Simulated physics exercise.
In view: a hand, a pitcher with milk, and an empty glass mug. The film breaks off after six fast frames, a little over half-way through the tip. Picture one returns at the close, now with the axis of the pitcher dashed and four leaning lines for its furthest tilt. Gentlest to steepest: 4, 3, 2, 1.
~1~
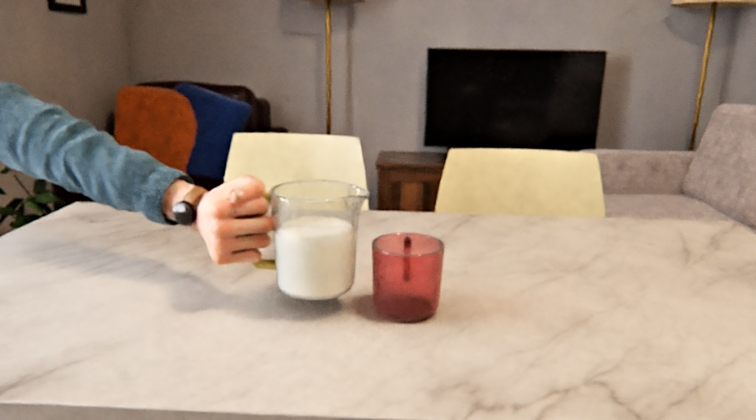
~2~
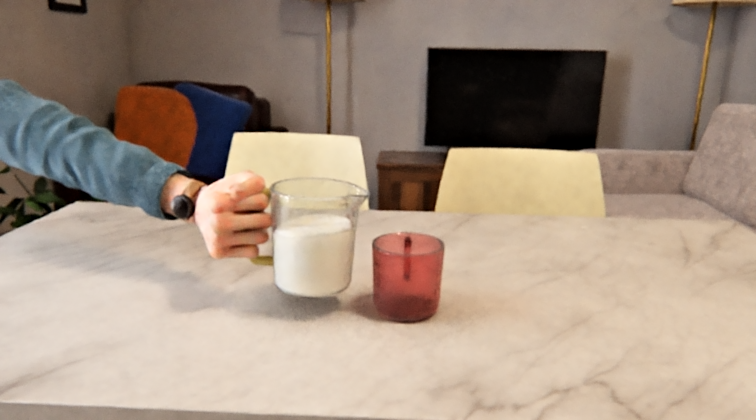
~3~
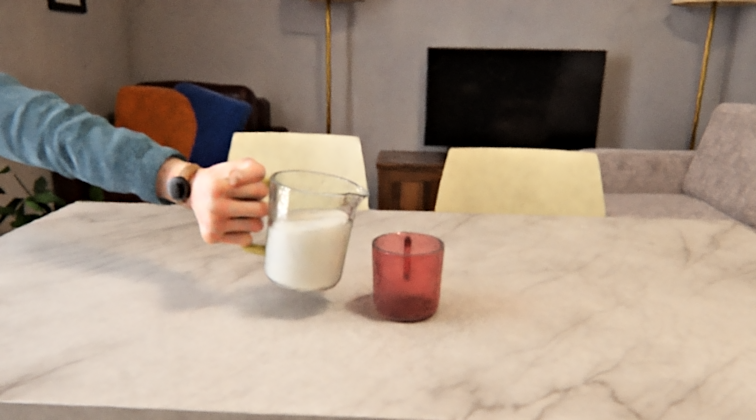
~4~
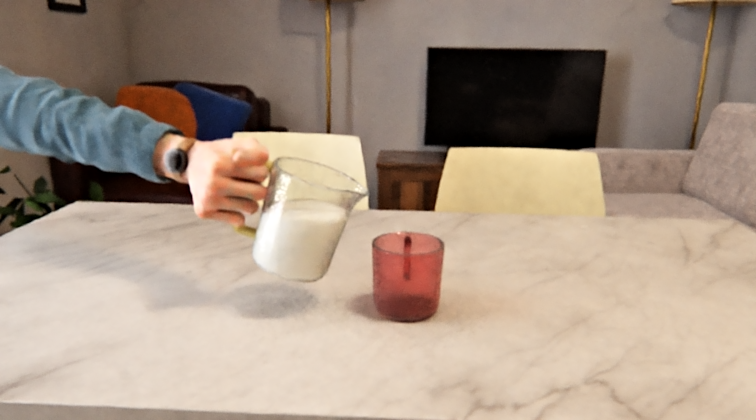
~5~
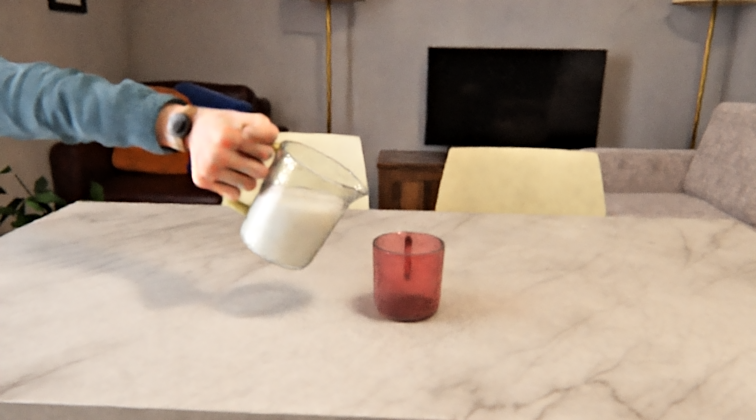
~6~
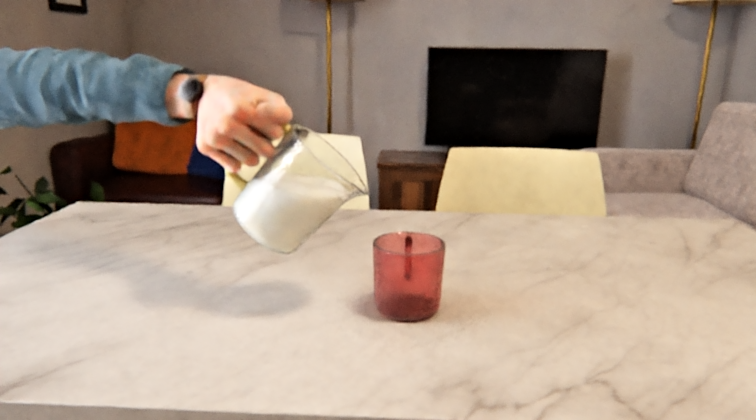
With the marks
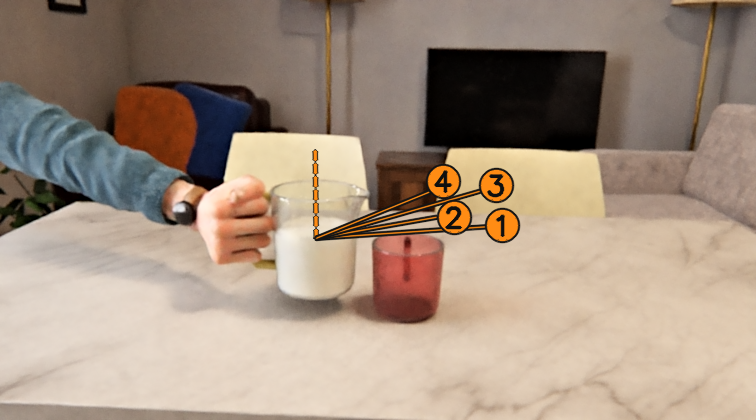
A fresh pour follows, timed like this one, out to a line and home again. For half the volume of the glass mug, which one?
It is 4.
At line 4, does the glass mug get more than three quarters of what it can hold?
No.
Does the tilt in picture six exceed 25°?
Yes, it does.
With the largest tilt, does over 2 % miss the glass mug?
Yes.
In orange, 1 at (485, 226); 2 at (436, 217); 3 at (479, 191); 4 at (429, 192).
With 1, the glass mug ends with about 67 % of what it can hold; 25 % of the milk is spilt.
With 2, the glass mug ends with about 69 % of what it can hold; 12 % of the milk is spilt.
With 3, the glass mug ends with about 62 % of what it can hold; 4 % of the milk is spilt.
With 4, the glass mug ends with about 48 % of what it can hold.
